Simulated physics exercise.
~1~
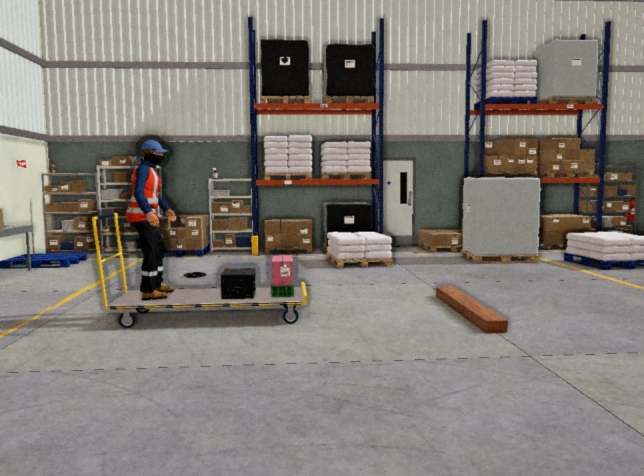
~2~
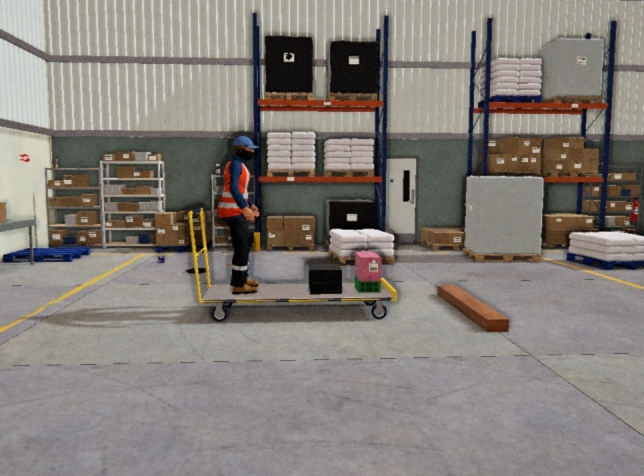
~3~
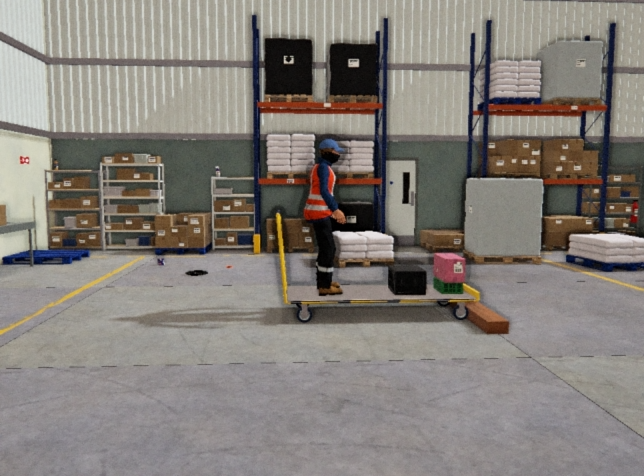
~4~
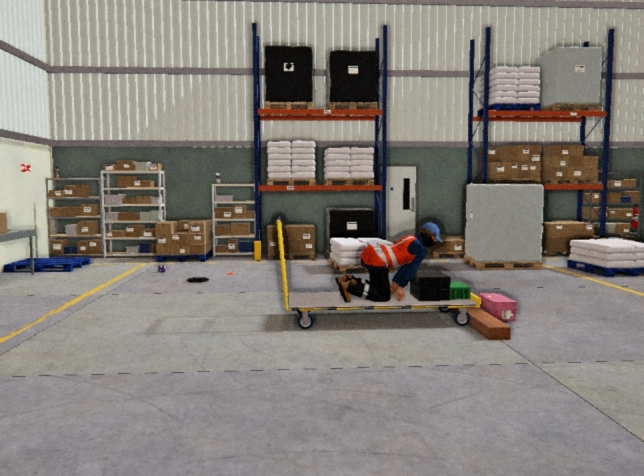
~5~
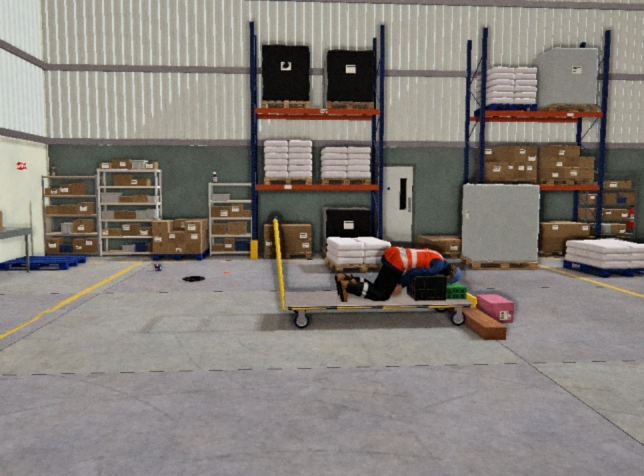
The clip shows a person in an orange vest riding a flat trolley rightward through a warehouse until it stops at a beam; the rider pitches forward onto the deck and crates, while a pink carton tumbles off the front and lies on the floor beside the beam.
